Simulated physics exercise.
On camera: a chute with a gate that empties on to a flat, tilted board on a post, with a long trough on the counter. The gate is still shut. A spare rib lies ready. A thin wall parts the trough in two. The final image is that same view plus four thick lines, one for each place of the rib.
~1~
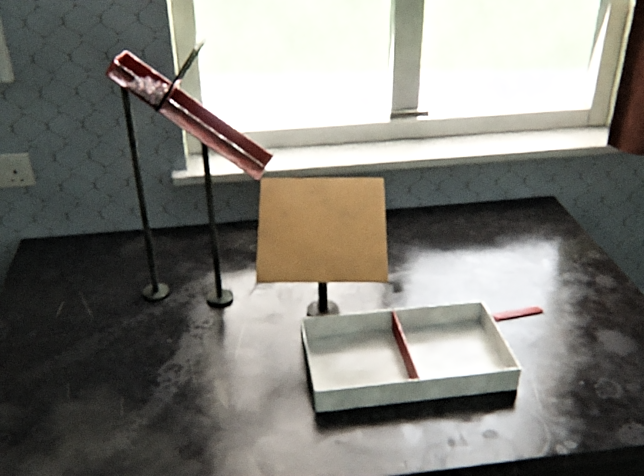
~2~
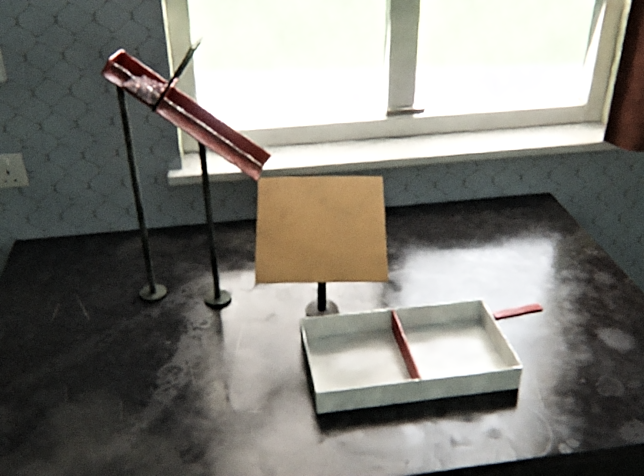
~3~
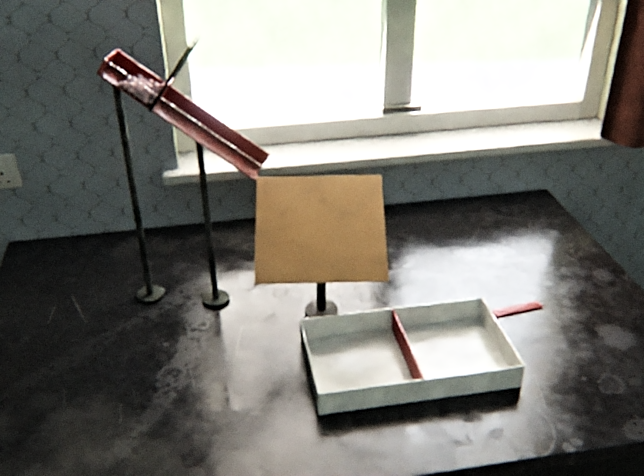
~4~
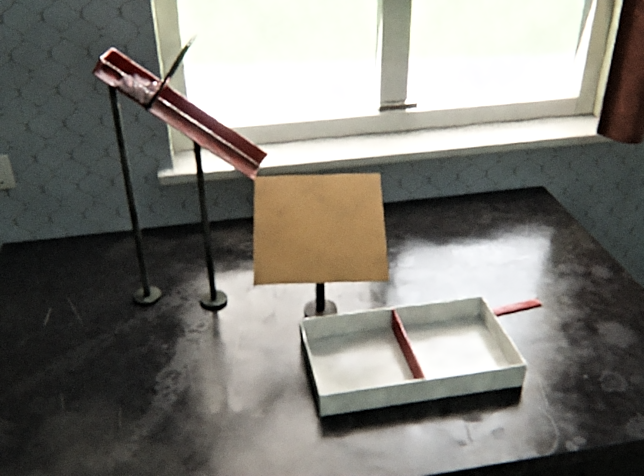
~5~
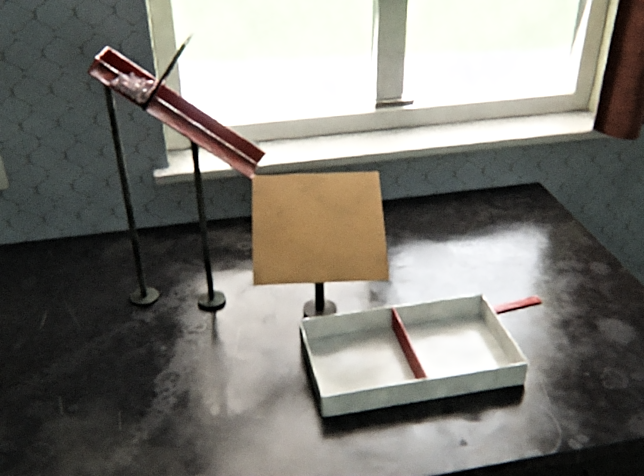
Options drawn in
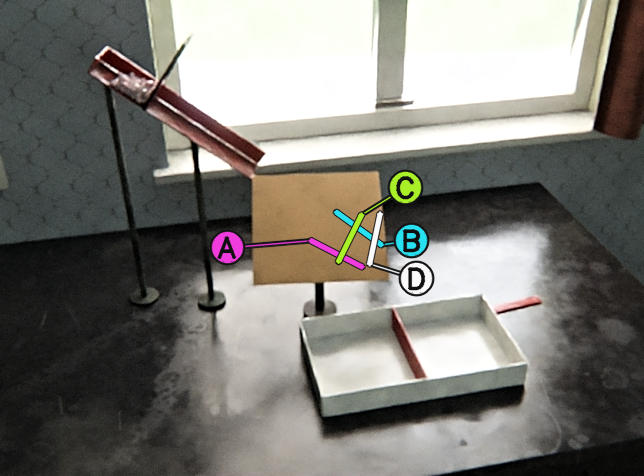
The view drifts slightly around a dark counter by a window, while a raised red chute holding pale material behind a gate, a tilted tan board on a post, and a white, divided trough beside a red strip all stay still.
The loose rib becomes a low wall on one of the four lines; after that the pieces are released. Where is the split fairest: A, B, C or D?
It is B.
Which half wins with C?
More lands on the left.
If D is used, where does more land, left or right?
More lands on the left.
On the marked copy, line A from (311, 240) to (362, 266); line B from (336, 212) to (381, 244); line C from (361, 215) to (338, 261); line D from (380, 213) to (369, 263).
Choosing A, of what is caught, a small part in the left half, nearly all in the right.
Choosing B, of what is caught, about two thirds in the left half, about a third in the right.
Choosing C, of what is caught, nearly all in the left half, a small part in the right.
Choosing D, of what is caught, nearly all in the left half, a stray few in the right.
